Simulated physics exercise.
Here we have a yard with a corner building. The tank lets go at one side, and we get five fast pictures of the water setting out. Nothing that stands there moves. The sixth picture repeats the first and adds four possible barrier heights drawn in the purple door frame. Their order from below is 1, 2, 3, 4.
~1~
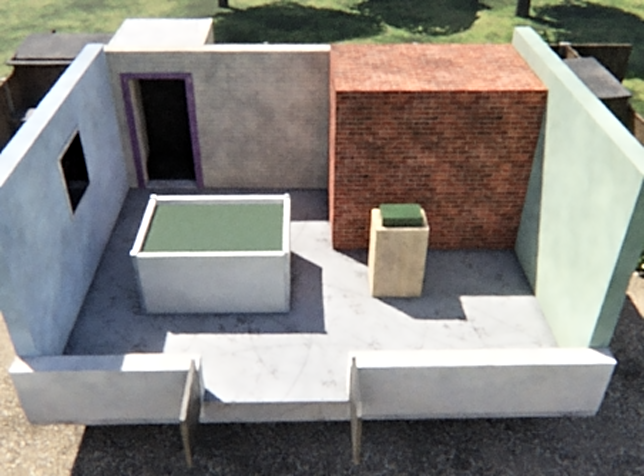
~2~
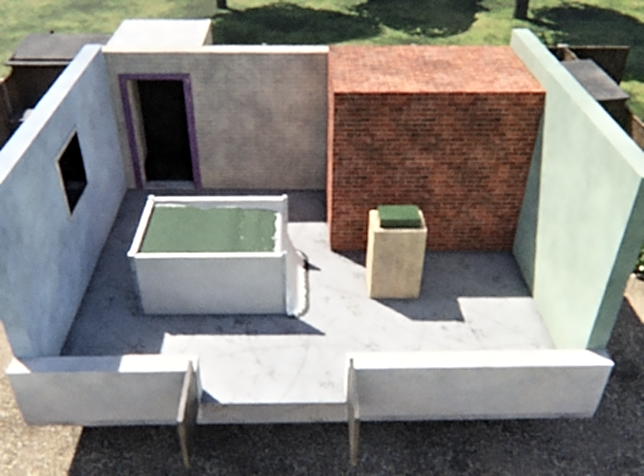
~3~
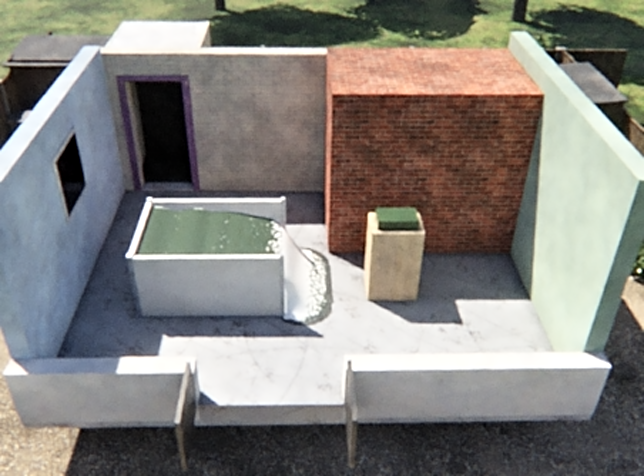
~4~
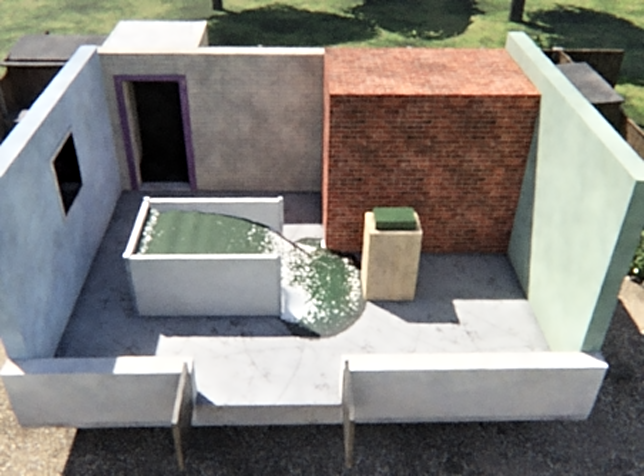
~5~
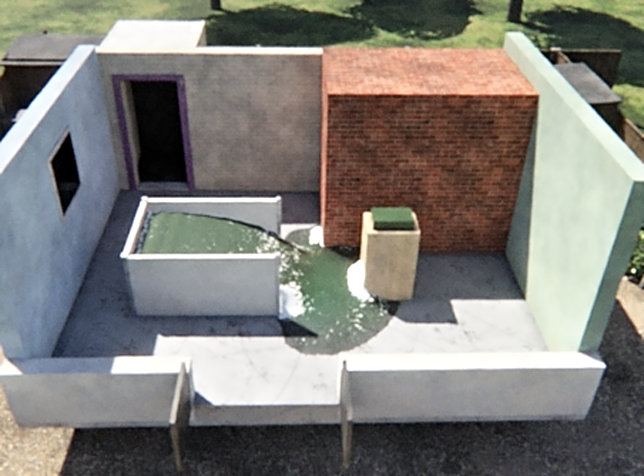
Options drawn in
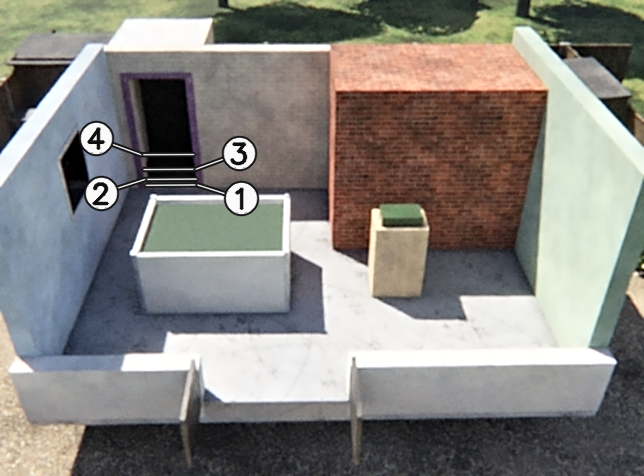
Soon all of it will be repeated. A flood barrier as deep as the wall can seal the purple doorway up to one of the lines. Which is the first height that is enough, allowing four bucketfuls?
The limit is 1.
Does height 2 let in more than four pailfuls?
No, that is safe.
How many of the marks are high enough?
All four.
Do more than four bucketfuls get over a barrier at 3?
No, not at all.
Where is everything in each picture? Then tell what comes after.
Water in the tank at rest, its middle at (216, 229); foot of the purple doorway at (172, 188); open gate at (275, 350).
Water covers 2 % of the ground and shows as far out as (291, 315).
Water covers 4 % of the ground and shows as far out as (311, 320).
Water covers 10 % of the ground and shows as far out as (336, 329).
Water covers 14 % of the ground and shows as far out as (377, 322).
On the marked copy, 1 at (171, 185); 2 at (170, 179); 3 at (169, 169); 4 at (167, 154); from the bottom up 1, 2, 3, 4.
With 1, a splash gets over, under a bucket.
With 2, nothing gets over.
With 3, nothing gets over.
With 4, nothing gets over.
